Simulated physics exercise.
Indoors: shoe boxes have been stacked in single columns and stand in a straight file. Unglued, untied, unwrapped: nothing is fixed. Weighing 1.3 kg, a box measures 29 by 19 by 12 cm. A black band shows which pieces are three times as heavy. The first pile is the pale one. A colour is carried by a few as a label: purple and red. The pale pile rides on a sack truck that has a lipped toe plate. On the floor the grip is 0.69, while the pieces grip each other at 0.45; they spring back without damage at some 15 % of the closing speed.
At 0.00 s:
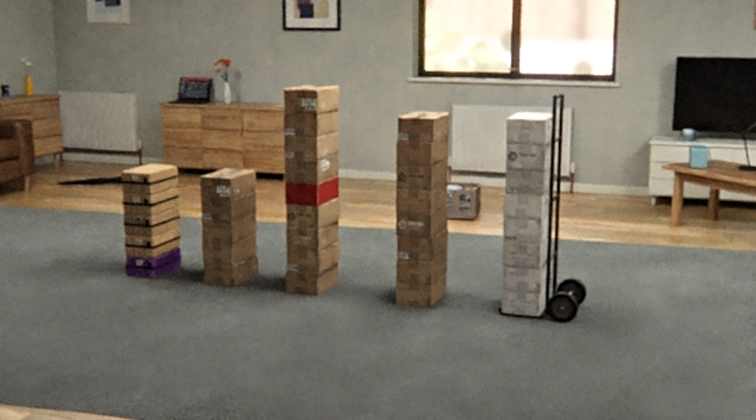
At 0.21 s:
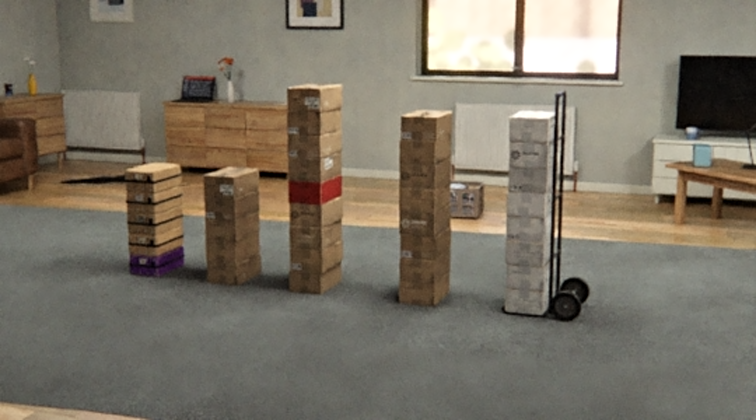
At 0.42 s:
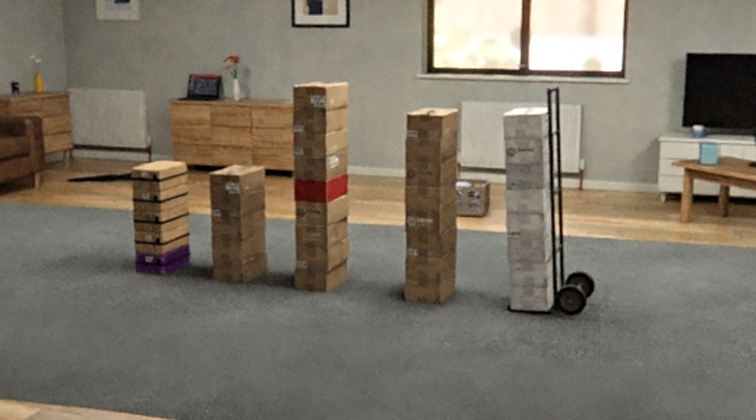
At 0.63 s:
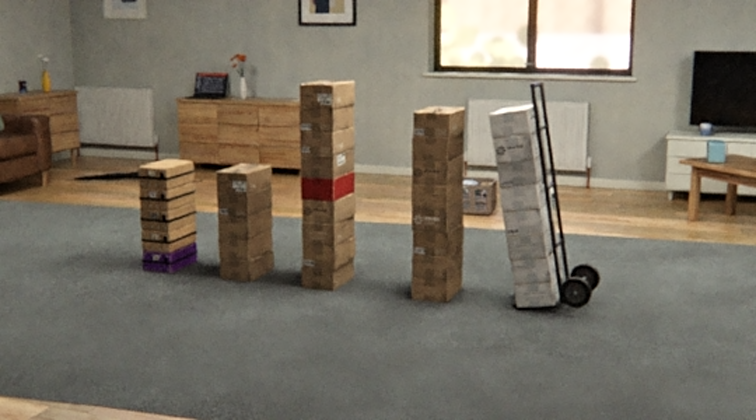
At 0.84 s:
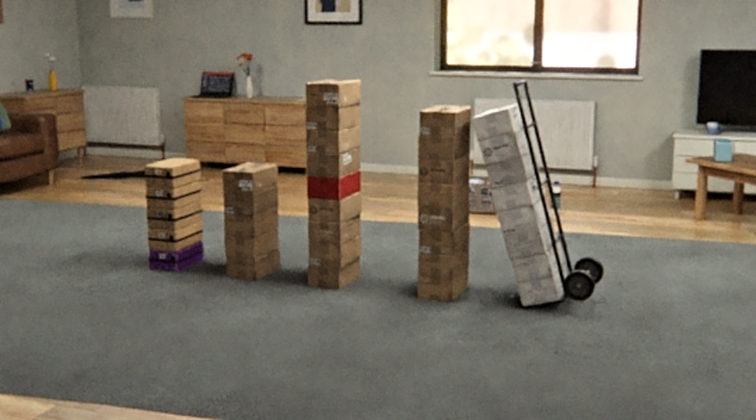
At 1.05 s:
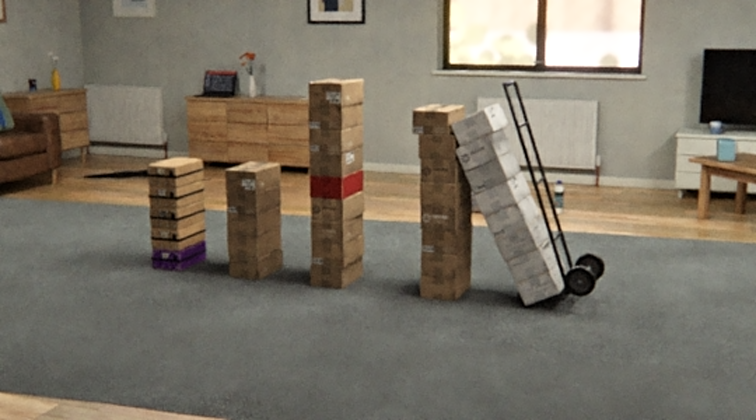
In a living room, five columns of stacked boxes stand in a row on a grey carpet as the pale column at right, on a hand truck, tilts left with the truck and leans against the neighbouring brown column, shifting its upper boxes slightly.
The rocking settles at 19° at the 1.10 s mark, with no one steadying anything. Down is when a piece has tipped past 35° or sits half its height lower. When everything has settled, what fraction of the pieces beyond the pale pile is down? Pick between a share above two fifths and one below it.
A share above two fifths.
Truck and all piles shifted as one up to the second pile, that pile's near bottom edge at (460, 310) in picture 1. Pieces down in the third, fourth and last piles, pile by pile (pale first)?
That would give third 9, fourth 1 and last 0.
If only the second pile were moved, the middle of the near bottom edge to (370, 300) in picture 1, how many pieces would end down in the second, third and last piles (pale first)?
Down counts: Second 7, third 8, last 1.
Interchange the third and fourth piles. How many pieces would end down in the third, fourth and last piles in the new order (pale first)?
Pile by pile, you'd see third at 4, fourth at 3 and last at 0 down.
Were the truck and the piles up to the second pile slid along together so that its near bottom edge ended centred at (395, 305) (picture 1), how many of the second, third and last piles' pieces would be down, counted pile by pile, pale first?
Counts down - second: 7; third: 9; last: 5.
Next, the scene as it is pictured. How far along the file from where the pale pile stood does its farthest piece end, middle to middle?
Distance: Near 105 cm.
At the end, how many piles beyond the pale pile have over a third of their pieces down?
The total is 2.
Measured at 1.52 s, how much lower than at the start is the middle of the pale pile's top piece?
I'd put it at close to 10 cm below where it started.
After 1.52 s, 8 of the pale pile down; none of the 27 other boxes down, 8 disturbed.
After 1.90 s, 8 of the pale pile down; 8 of the 27 other boxes down; red box leaning 9°.
After 2.44 s, 8 of the pale pile down; 17 of the 27 other boxes down; red box leaning 26°, 13 cm lower.
At rest (3.4 s), 8 of the pale pile down; 17 of the 27 other boxes down; red box leaning 20°, 20 cm lower; purple box leaning 6°. That is 63 per cent. As the last picture would show them, middles, red box near (241, 212), purple box near (178, 252).
